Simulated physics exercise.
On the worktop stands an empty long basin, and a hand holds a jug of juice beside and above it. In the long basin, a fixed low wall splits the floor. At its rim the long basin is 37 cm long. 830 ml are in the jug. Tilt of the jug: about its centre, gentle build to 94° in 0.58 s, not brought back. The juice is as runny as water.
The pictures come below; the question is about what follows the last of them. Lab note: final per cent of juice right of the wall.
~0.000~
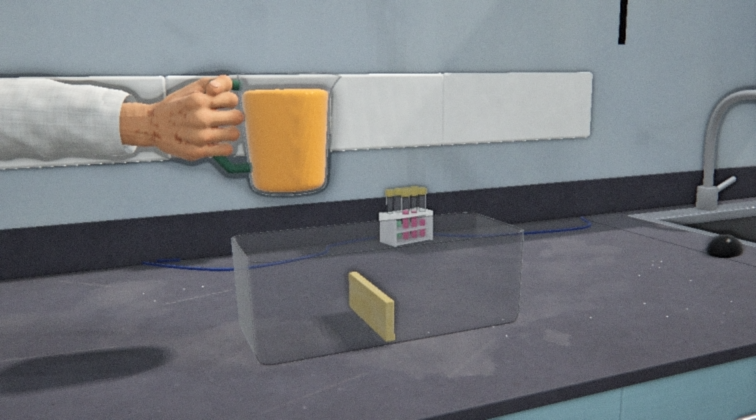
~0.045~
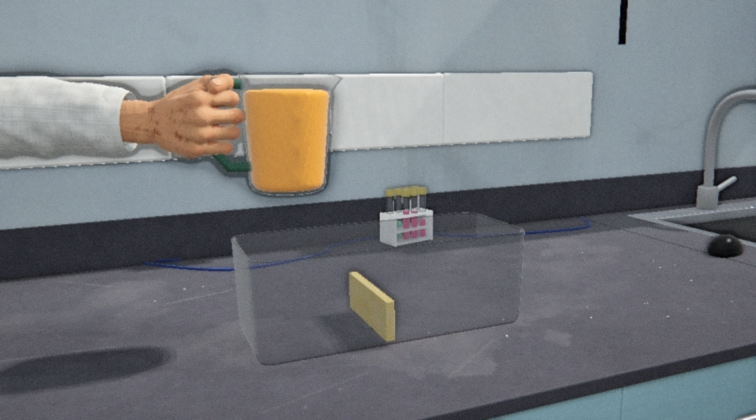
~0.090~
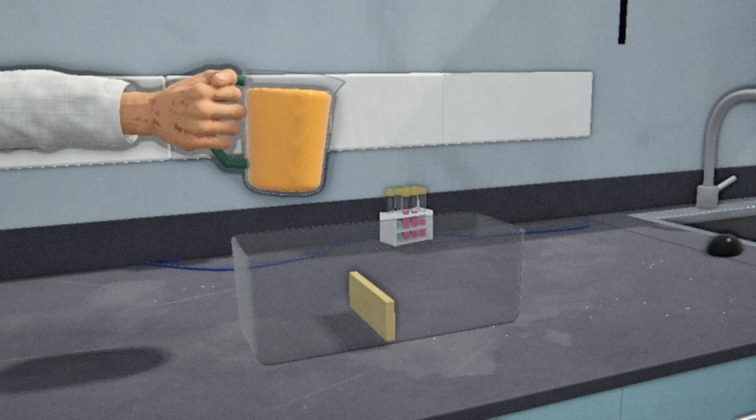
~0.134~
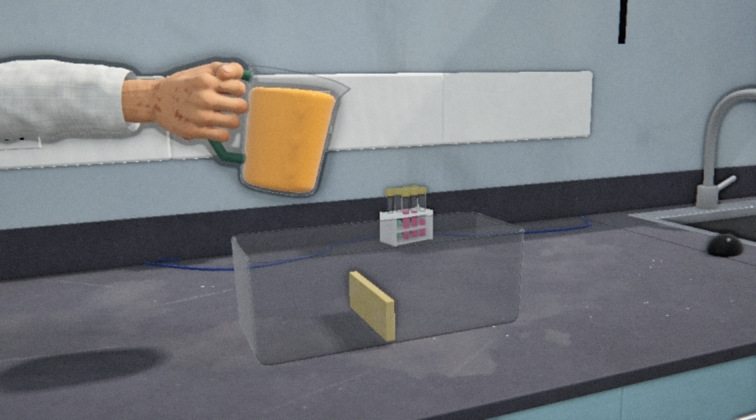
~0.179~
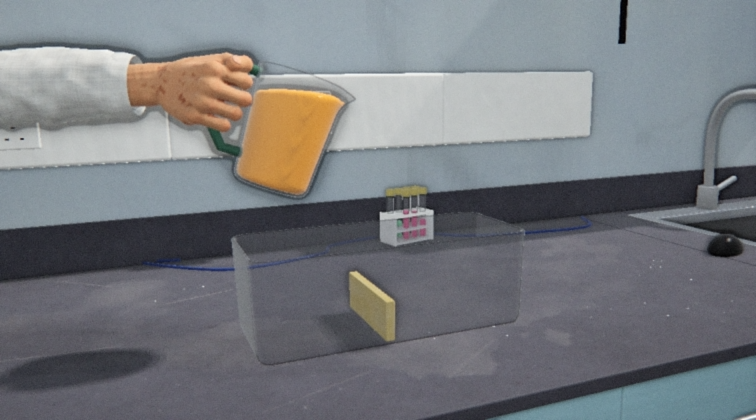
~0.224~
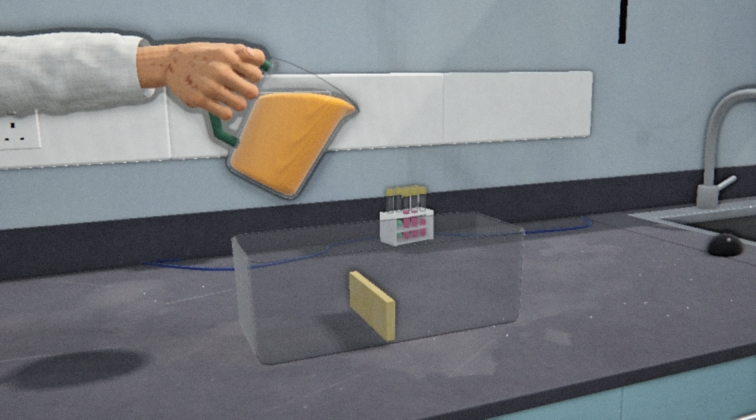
Approx. 95 %.
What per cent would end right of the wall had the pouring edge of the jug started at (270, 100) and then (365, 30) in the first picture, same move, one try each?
Respectively 5 and 90 %.
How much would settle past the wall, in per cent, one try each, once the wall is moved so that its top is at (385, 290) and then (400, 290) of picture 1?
Try 1: 90 %; try 2: 65 %.
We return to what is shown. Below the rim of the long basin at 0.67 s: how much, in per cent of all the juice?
Around 52 parts in a hundred.
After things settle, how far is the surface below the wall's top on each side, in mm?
About 52 mm left, about 24 mm right.
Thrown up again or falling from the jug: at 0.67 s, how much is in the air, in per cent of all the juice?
I'd put it at about 18 per cent of the liquid.
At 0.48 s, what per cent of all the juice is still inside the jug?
I'd estimate some 66 % remains.
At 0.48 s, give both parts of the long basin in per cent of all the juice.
About 0 % left, 10 % right.
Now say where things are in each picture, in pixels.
In the first frame, tilt 0°; pouring edge (340, 75); surface from (242, 93) to (325, 92); the long basin's rim runs from (240, 251) to (498, 223); the wall's top is at (370, 287).
In the second frame, tilt 1°; pouring edge (342, 77); surface from (243, 92) to (326, 93).
In the third frame, tilt 5°; pouring edge (345, 81); surface from (246, 90) to (329, 95).
In the fourth frame, tilt 12°; pouring edge (350, 88); surface from (251, 90) to (333, 96).
In the fifth frame, tilt 20°; pouring edge (355, 99); surface from (252, 102) to (341, 99).
In the sixth frame, tilt 31°; pouring edge (359, 111); surface from (248, 116) to (351, 105).
After 0.48 s the tilt is 87° and 66 per cent is still to pour, 0 is left of the wall and 11 right of it.
After 0.67 s the tilt is 94° and 30 per cent is still to pour, 1 is left of the wall and 51 right of it.
After 0.87 s the tilt is 94° and 10 per cent is still to pour, 2 is left of the wall and 80 right of it.
After 1.08 s the tilt is 94° and 3 per cent is still to pour, 2 is left of the wall and 91 right of it.
In the end 4 per cent lies left of the wall, 95 right of it and 2 outside.
